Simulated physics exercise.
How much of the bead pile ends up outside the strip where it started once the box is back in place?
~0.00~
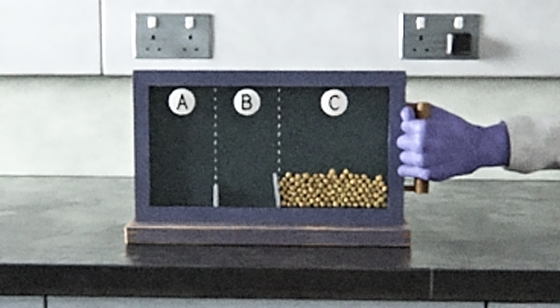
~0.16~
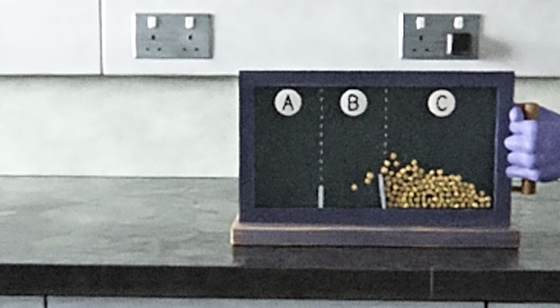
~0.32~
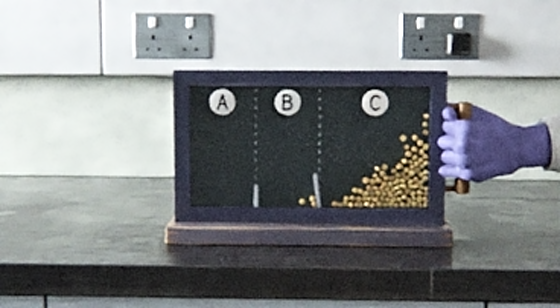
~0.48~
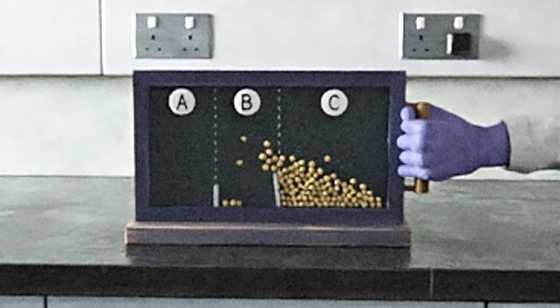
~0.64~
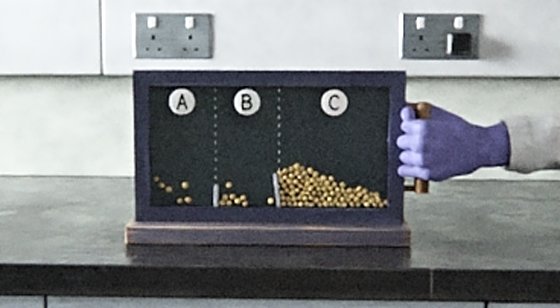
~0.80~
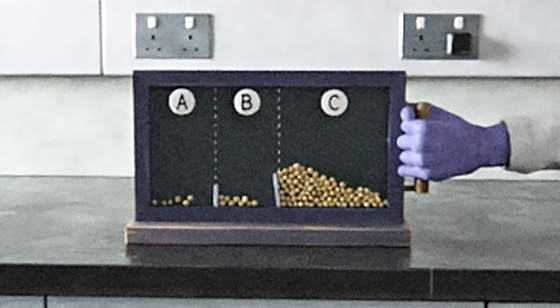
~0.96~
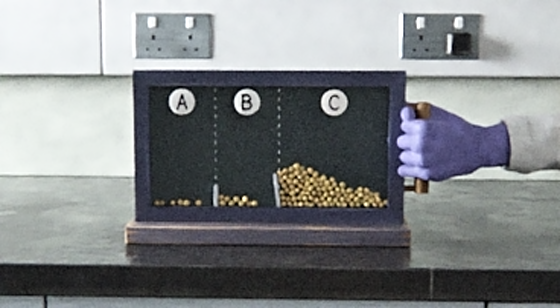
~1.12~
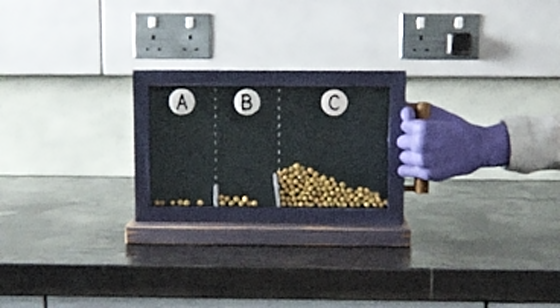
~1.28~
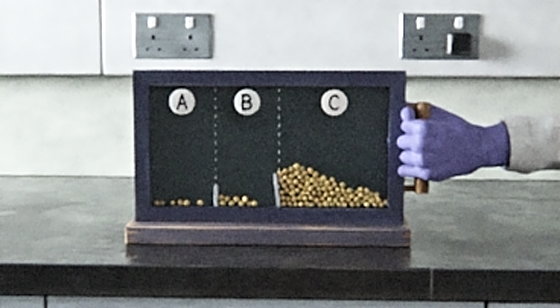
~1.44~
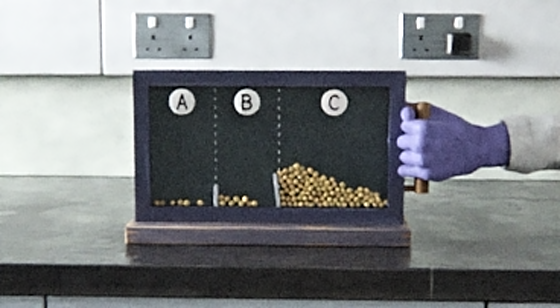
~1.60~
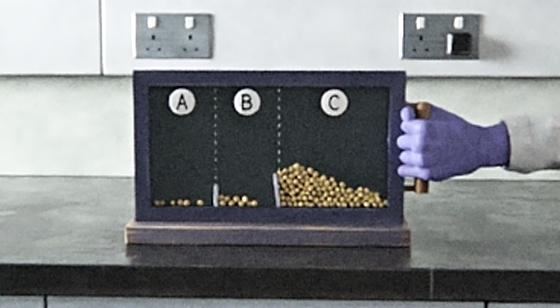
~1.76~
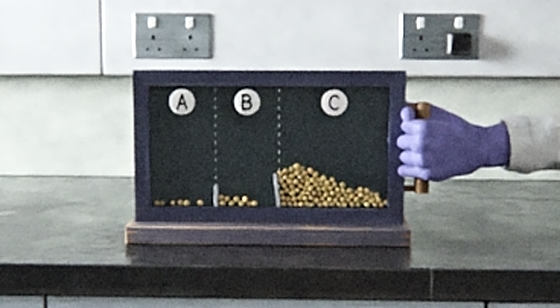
A modest share of the beads ends up outside C, with a small group in B and another in A. Most of them stay in C.
